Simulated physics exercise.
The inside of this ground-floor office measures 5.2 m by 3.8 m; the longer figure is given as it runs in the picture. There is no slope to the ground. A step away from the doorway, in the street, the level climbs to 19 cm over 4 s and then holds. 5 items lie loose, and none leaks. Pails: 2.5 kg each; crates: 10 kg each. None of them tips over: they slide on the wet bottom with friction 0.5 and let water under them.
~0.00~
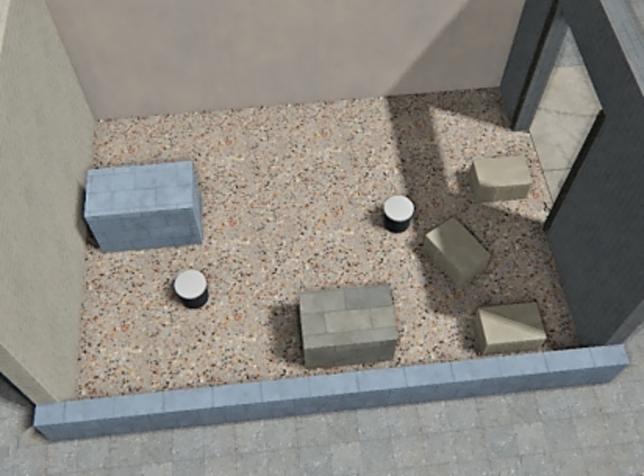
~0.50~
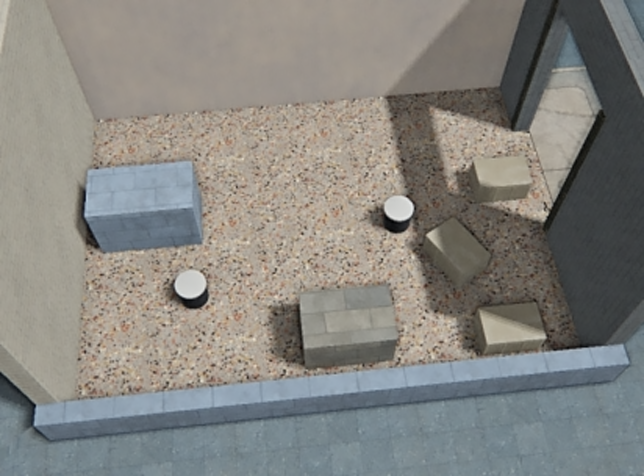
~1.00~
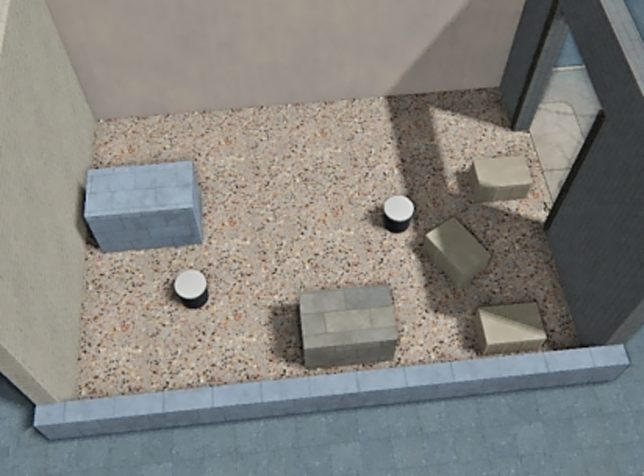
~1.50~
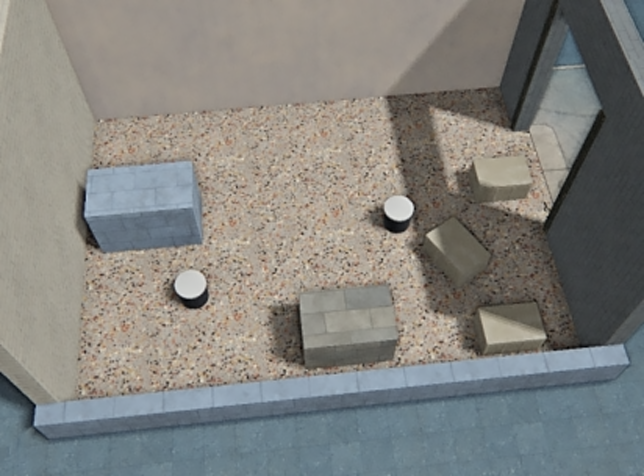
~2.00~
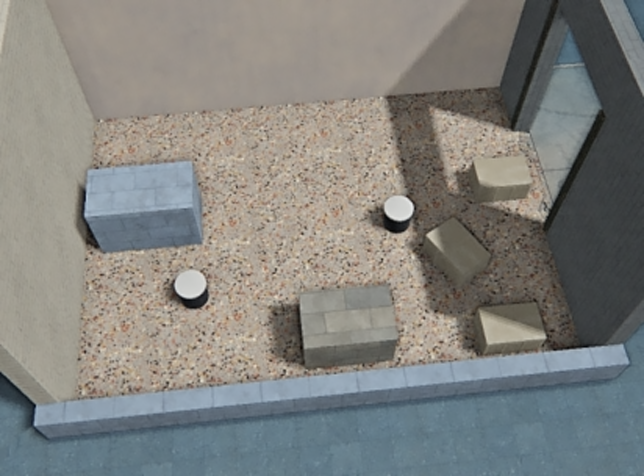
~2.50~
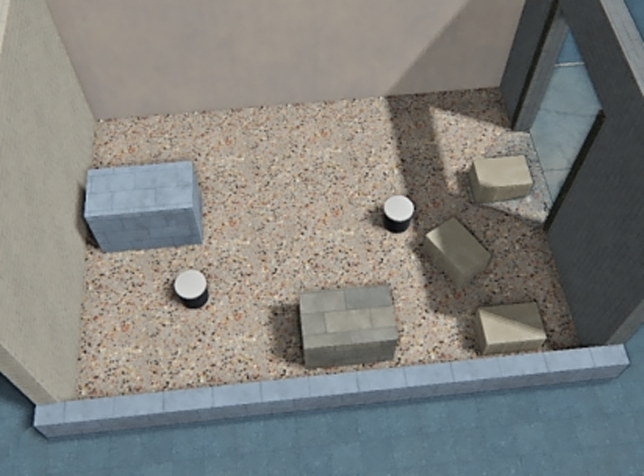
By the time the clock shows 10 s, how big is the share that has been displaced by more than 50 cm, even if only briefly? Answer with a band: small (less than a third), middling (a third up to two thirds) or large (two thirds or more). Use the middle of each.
Large.
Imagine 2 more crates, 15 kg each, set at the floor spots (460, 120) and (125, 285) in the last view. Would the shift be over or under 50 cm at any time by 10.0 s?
Well, the first one stays under the mark, and the second stays under the mark.
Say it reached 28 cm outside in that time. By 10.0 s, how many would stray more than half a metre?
In that case the number is 4.
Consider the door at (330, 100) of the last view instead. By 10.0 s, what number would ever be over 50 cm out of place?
So the tally would be 4.
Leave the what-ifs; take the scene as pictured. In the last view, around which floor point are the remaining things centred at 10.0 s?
They average out to somewhere around (262, 300).
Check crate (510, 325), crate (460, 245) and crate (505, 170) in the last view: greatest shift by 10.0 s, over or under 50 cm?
One by one in that order: Below; above; above.
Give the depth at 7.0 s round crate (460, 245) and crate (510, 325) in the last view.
Depth approx. 3 cm / 2 cm.
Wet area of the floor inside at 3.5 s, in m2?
The covered patch comes to about 2.5 m2.
After 3.5 s 0 of 5 are over 50 cm from their spots; 0 afloat.
After 4.5 s 1 of 5 are over 50 cm from their spots; 0 afloat.
After 7.0 s 3 of 5 are over 50 cm from their spots; 2 afloat.
After 10.0 s 4 of 5 are over 50 cm from their spots, and 4 have been at some point; 4 afloat.
